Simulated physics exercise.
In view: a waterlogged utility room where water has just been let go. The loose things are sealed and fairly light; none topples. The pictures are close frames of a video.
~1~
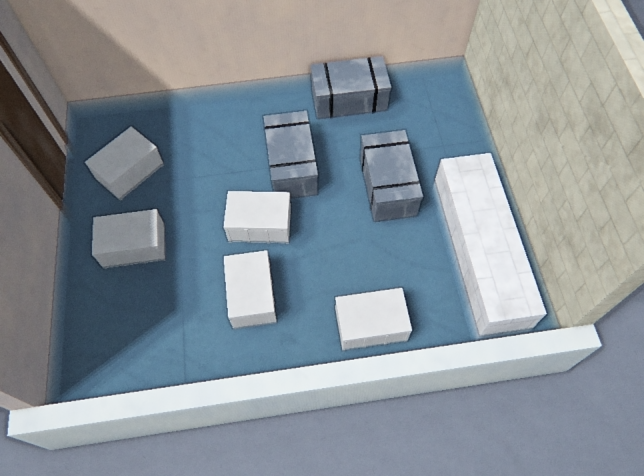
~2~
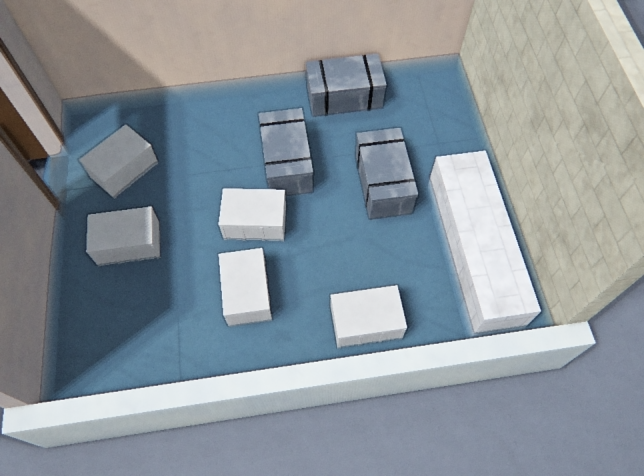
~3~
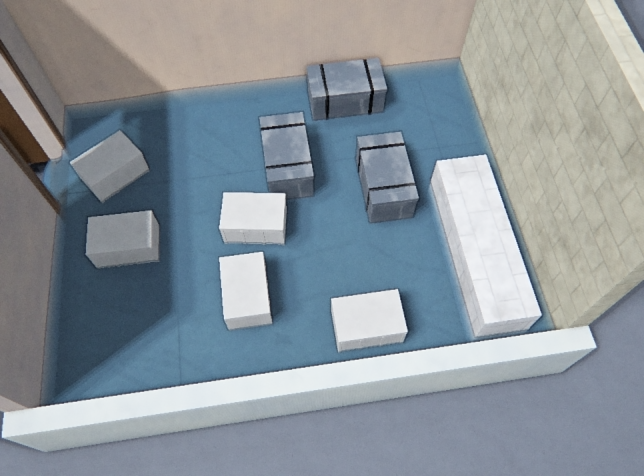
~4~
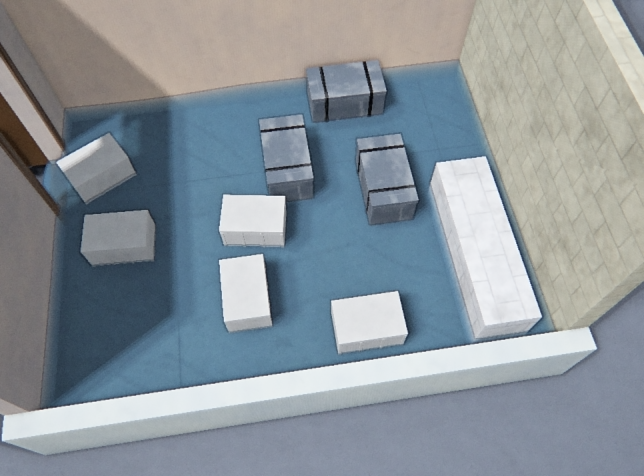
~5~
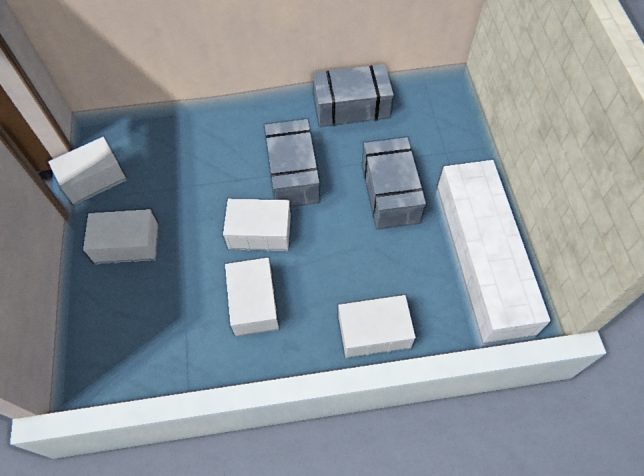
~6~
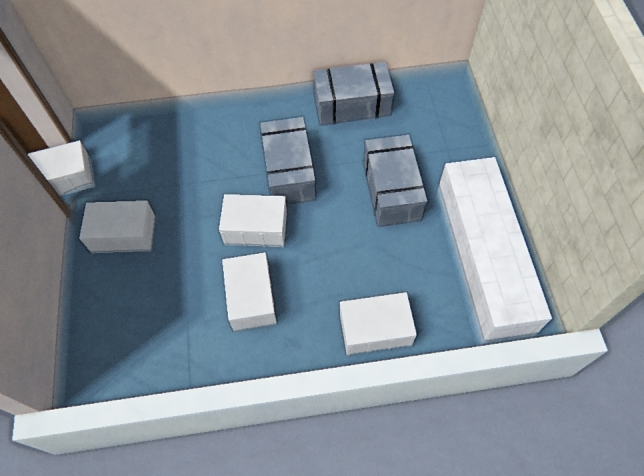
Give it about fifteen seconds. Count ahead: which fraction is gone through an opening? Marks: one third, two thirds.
Share: One to two thirds.
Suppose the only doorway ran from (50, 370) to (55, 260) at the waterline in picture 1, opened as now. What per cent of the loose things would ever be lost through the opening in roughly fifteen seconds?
Close to 60 %.
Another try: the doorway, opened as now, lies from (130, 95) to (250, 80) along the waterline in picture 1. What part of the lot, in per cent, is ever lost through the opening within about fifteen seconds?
Roughly 80 per cent.
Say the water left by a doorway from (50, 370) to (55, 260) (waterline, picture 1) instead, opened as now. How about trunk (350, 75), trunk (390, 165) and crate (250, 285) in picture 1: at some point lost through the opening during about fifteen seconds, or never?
In that order: Still in, still in, carried outside.
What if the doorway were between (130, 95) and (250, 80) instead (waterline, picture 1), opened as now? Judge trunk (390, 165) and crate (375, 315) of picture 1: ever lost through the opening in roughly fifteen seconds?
One after the other: Carried outside, inside.
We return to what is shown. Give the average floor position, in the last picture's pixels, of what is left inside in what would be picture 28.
Close to (235, 220).
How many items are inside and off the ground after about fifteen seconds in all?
It comes to 5.
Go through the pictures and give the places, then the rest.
The first picture shows a crate at (121, 154) floats; a crate at (125, 231), afloat; 0 of 8 have shifted.
The second picture shows a crate at (115, 152), afloat; a crate at (120, 229) floats; 0 of 8 have shifted.
The third picture shows a crate at (106, 158), afloat, close to its start; a crate at (119, 232) floats; 1 of 8 have shifted.
The fourth picture shows a crate at (92, 160) floats, close to its start; a crate at (115, 230), afloat, close to its start; 2 of 8 have shifted.
The fifth picture shows a crate at (83, 162), afloat, a stride from its start; a crate at (117, 229) floats, close to its start; 2 of 8 have shifted.
The sixth picture shows a crate at (53, 163) floats, a stride from its start; a crate at (114, 219) floats, close to its start; 5 of 8 have shifted.
A moment on, 1 of 8 are out; 7 afloat.
Next, 2 of 8 are out; 6 afloat.
Later, 2 of 8 are out; 6 afloat.
In the end, 3 of 8 are out; 5 afloat.
